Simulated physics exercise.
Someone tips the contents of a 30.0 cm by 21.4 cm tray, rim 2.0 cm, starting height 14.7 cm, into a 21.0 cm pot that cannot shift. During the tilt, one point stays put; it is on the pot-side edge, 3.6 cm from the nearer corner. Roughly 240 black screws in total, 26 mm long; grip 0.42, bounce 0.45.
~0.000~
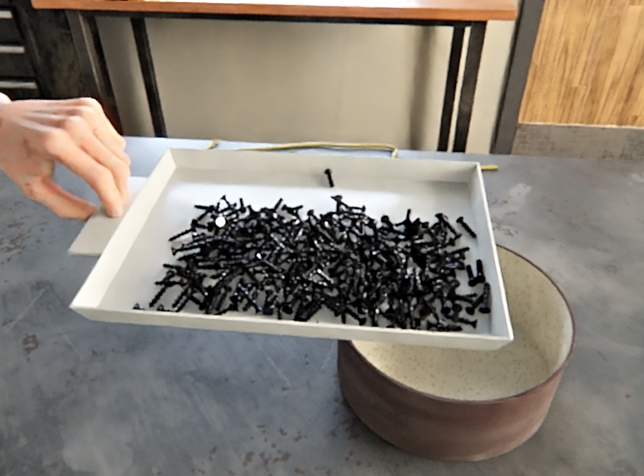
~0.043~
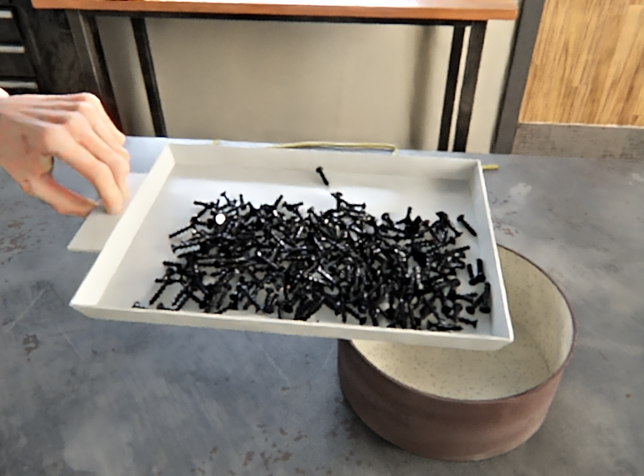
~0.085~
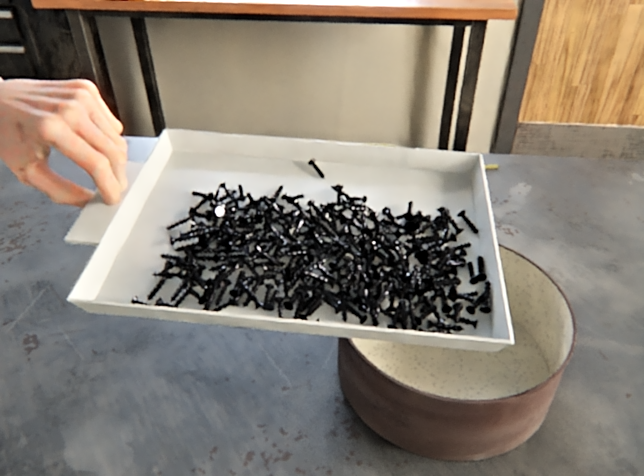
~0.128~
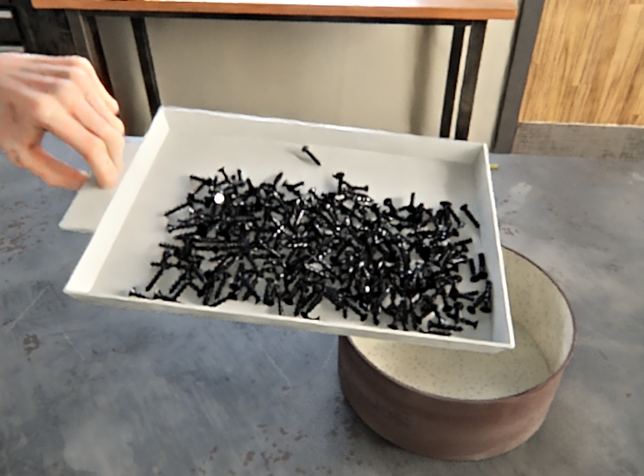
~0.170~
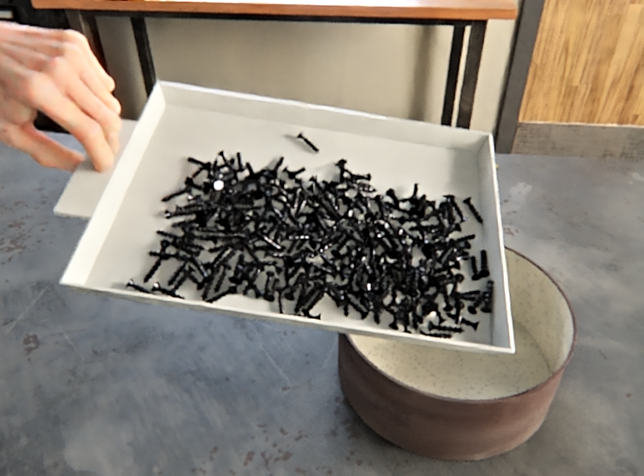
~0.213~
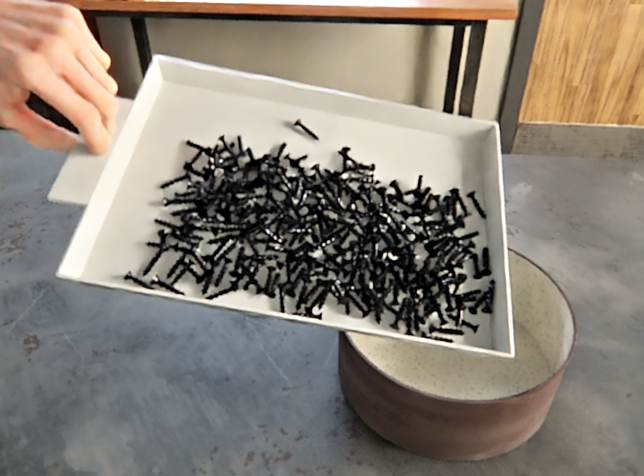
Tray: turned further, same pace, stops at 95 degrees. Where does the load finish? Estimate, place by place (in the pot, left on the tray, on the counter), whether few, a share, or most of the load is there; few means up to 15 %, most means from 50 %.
My estimate: Pot: Few, tray: Few, counter: Most.
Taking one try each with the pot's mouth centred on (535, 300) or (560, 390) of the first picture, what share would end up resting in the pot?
0 and 65 %.
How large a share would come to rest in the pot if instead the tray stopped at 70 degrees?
That comes out at some 0 per cent.
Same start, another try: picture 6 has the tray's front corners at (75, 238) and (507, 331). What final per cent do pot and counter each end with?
Pot 80 % / counter 20 %.
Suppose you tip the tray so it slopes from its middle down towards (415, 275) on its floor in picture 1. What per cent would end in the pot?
About 20 per cent.
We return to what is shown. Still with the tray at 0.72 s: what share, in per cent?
Close to 50 in a hundred parts of the load.
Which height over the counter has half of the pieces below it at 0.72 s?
The halfway mark is near 14 cm.
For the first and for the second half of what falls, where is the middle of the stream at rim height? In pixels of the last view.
Near (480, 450) at first, near (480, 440) afterwards.
After 0.52 s, tilt 57 degrees; the tray holds 100 %, the pot 0 %.
After 0.72 s, tilt 82 degrees; the tray holds 50 %, the pot 0 %.
After 1.03 s, tilt 95 degrees; the tray holds 0 %, the pot 0 %.
In the end, at 1.9 s, pot 0 %, tray 0 %, counter 100 %.
